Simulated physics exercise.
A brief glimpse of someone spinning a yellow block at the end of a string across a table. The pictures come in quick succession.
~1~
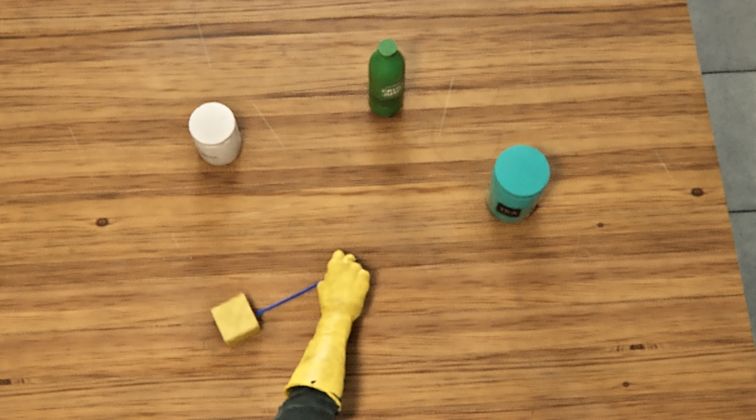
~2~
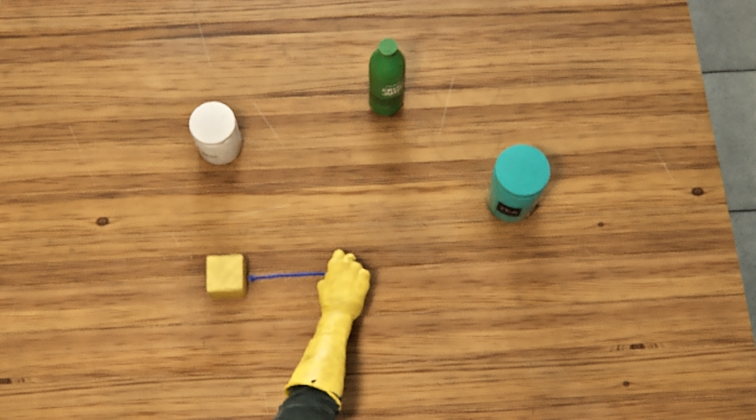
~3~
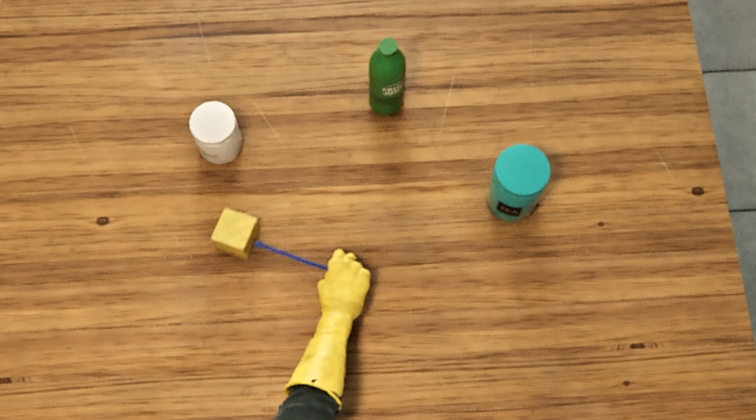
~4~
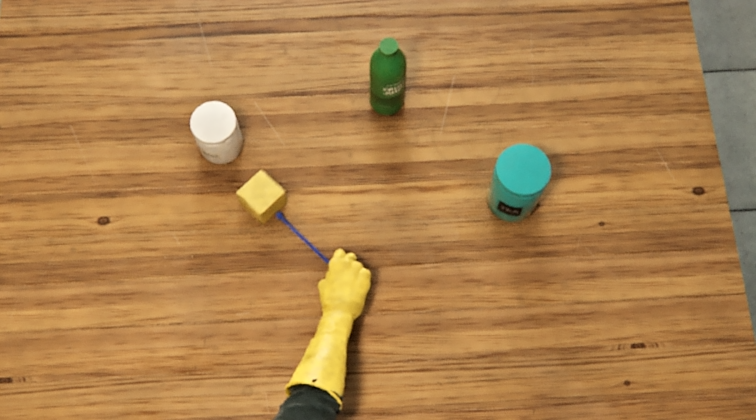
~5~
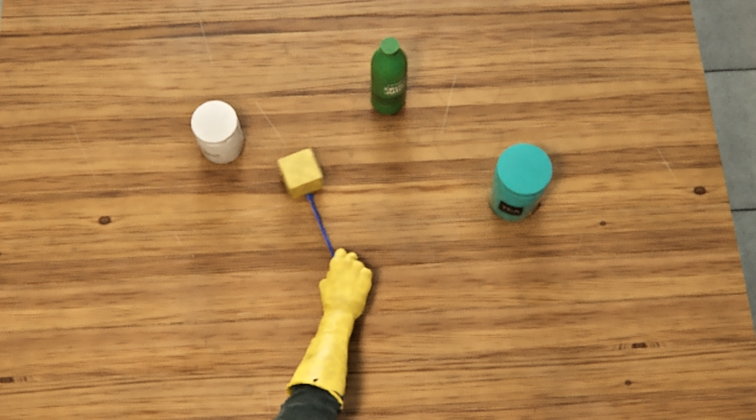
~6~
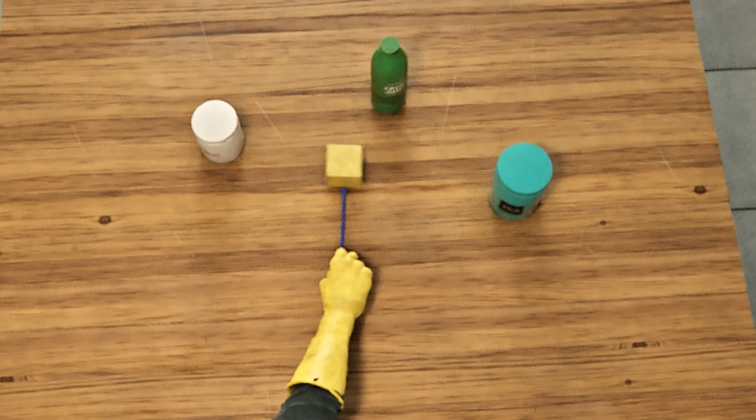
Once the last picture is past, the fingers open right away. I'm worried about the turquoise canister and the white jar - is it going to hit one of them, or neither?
At the end, the turquoise canister will receive an impact, the white jar will receive no impact.
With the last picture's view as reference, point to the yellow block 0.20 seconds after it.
It is somewhere near (470, 188).
Then, 0.08 s after the last picture, block near (429, 180).
Then, 0.20 s after the last picture, block near (470, 188); turquoise canister tapped.
At rest, block near (470, 188); turquoise canister tapped. The turquoise canister is struck and the white jar remains clear.
